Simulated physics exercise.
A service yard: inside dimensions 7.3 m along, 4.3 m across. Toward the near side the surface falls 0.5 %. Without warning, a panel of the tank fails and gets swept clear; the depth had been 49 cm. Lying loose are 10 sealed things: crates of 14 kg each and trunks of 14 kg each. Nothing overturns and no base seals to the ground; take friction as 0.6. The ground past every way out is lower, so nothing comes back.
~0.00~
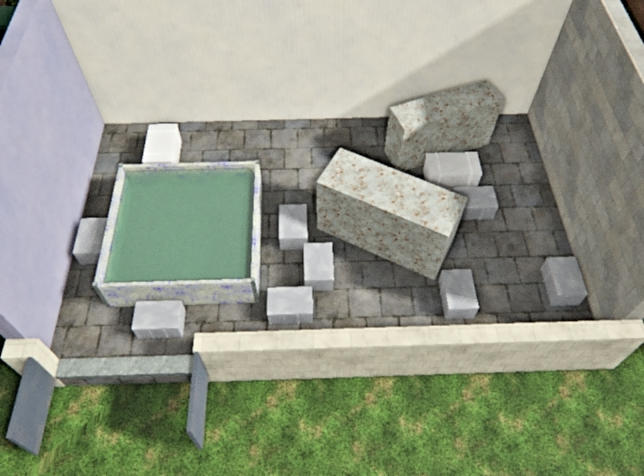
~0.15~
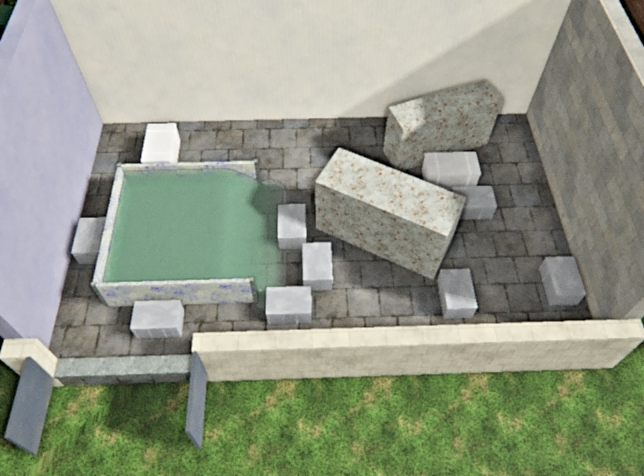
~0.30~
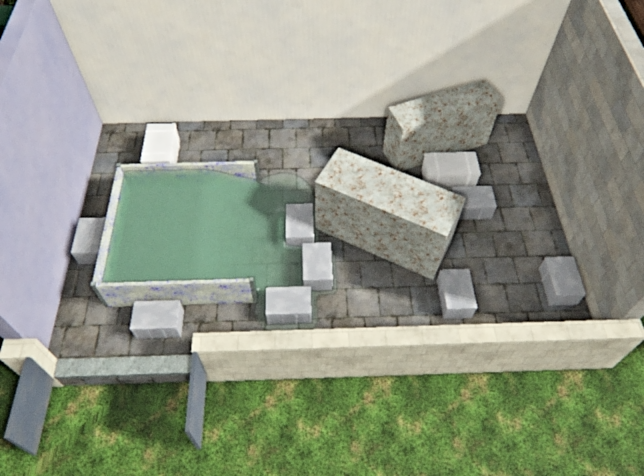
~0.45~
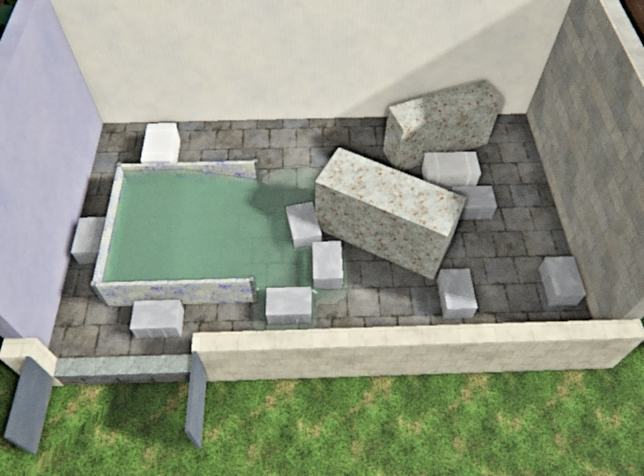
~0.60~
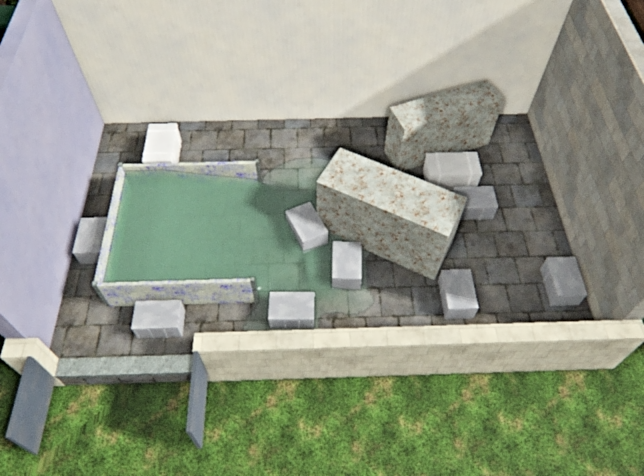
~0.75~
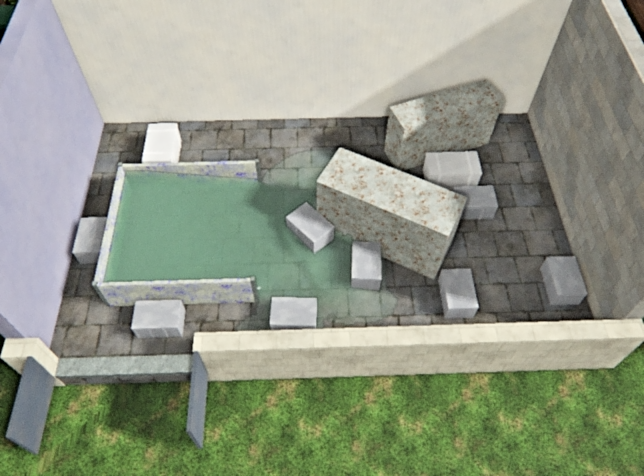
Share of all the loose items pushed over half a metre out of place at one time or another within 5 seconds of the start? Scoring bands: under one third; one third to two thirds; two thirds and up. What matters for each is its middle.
It is a third to two thirds.
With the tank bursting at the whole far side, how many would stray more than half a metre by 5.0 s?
Result: 2 of them.
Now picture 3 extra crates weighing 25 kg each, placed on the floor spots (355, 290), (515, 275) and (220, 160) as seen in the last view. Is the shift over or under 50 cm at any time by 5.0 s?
One after another they come out above it, above it, inside the limit.
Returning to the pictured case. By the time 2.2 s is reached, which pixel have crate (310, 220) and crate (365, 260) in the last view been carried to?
First near (403, 317), second near (519, 298).
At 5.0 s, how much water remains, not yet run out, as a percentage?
About 100 in a hundred parts of the water.
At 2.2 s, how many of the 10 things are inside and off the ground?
2.
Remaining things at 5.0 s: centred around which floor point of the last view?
The average lands around (359, 213).
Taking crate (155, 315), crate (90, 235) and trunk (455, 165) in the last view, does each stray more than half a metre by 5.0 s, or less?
One by one: Below the line; below the line; below the line.
After 1.1 s 2 of 10 are over 50 cm from their spots; 1 afloat.
After 2.2 s 3 of 10 are over 50 cm from their spots; 2 afloat.
After 3.5 s 4 of 10 are over 50 cm from their spots; 4 afloat.
After 5.0 s 5 of 10 are over 50 cm from their spots, and 5 have been at some point; 6 afloat.
